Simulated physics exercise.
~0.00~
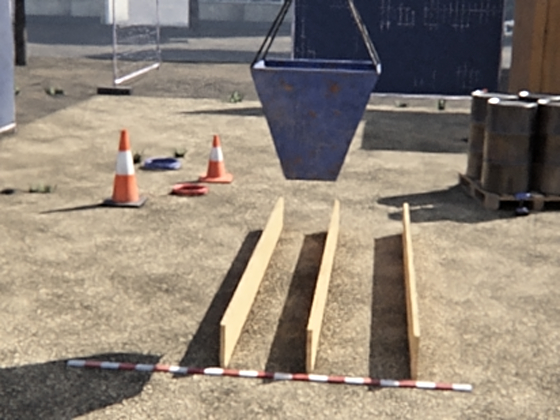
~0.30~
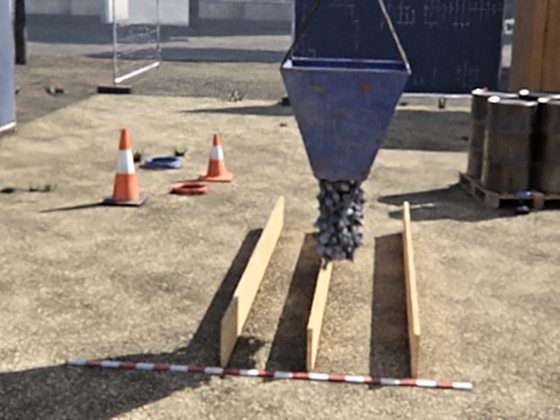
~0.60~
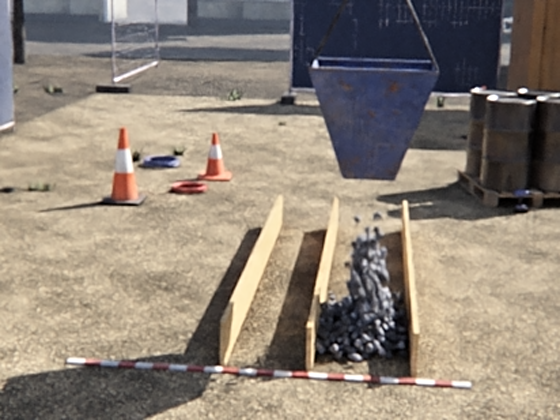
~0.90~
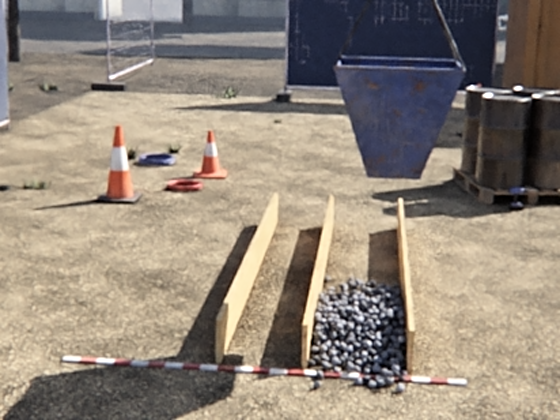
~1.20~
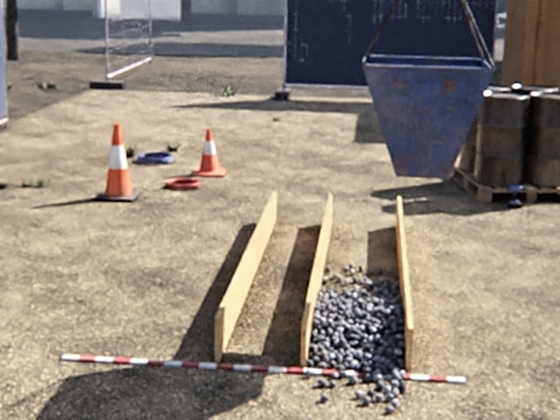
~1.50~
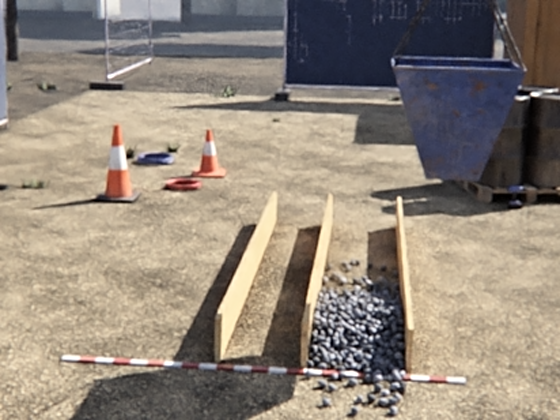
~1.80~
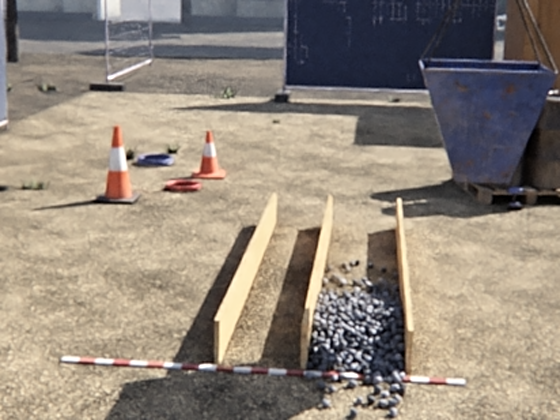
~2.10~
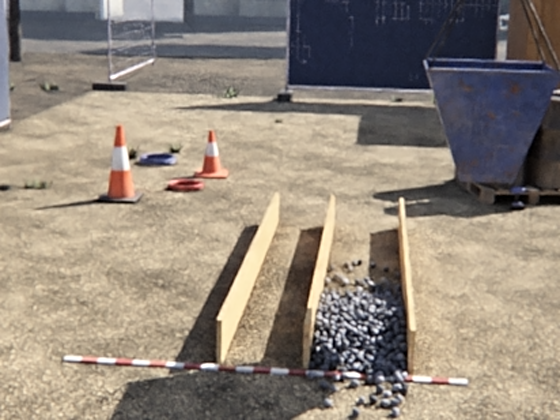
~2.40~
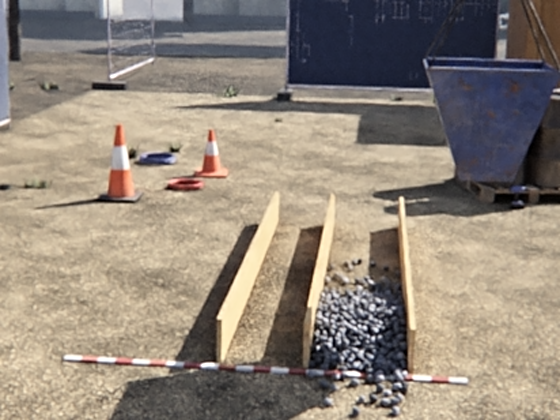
A blue skip dropped a stream of round grey stones between the middle and right wooden boards as it moved right, and they piled up in the right bay, a few spilling past the striped pole, while the left bay stayed empty.
